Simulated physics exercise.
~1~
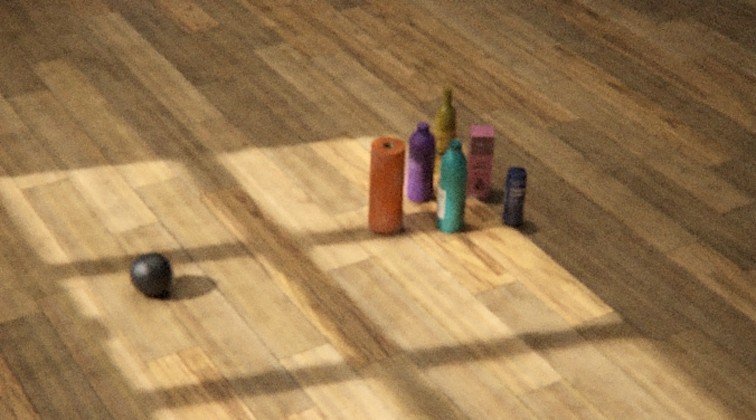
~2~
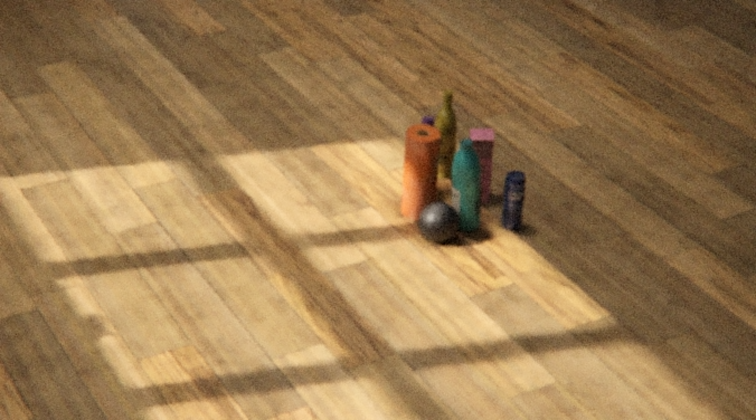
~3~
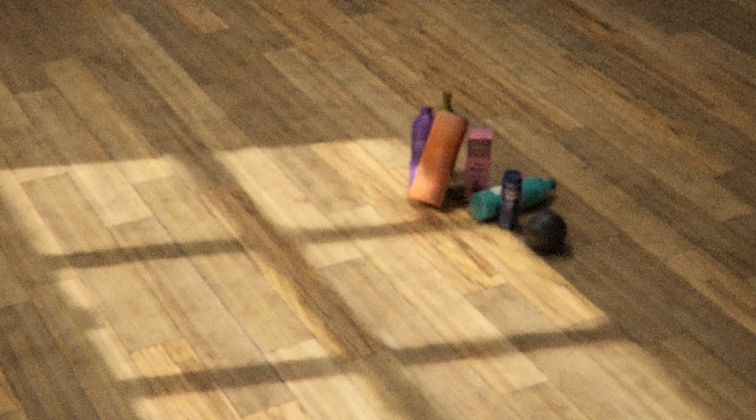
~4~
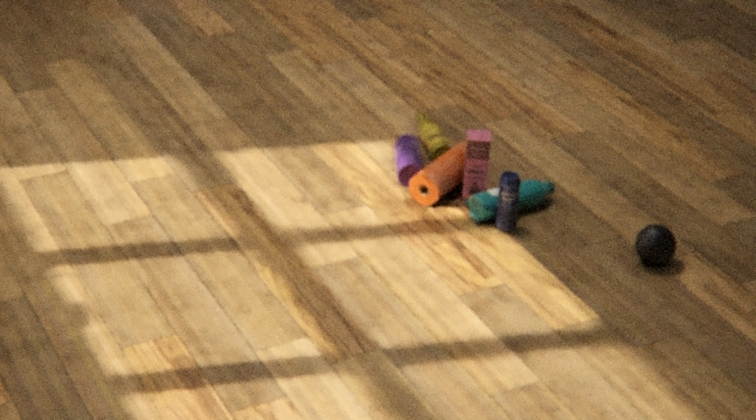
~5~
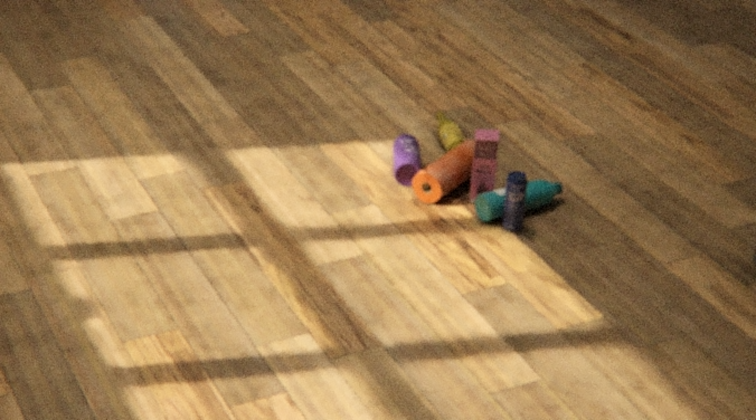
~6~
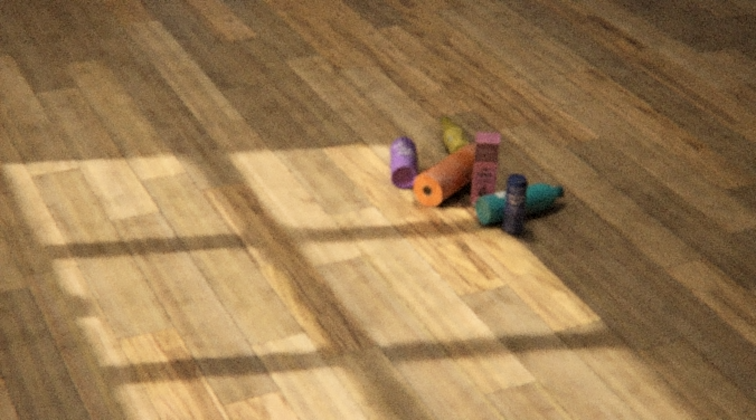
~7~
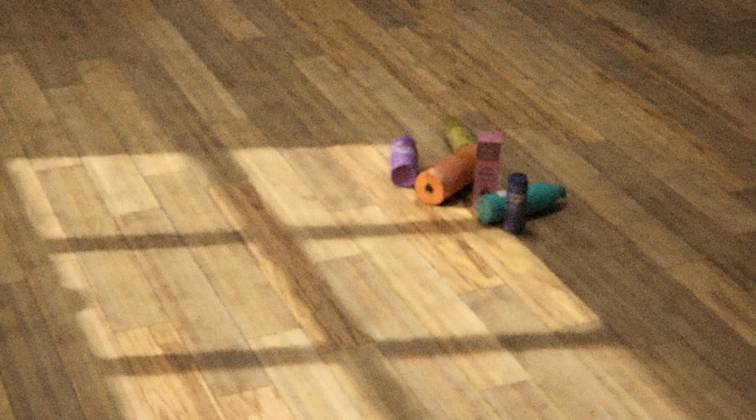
On a sunlit wooden floor, a black ball rolls right into grouped containers, toppling four while a pink carton and dark can stand.
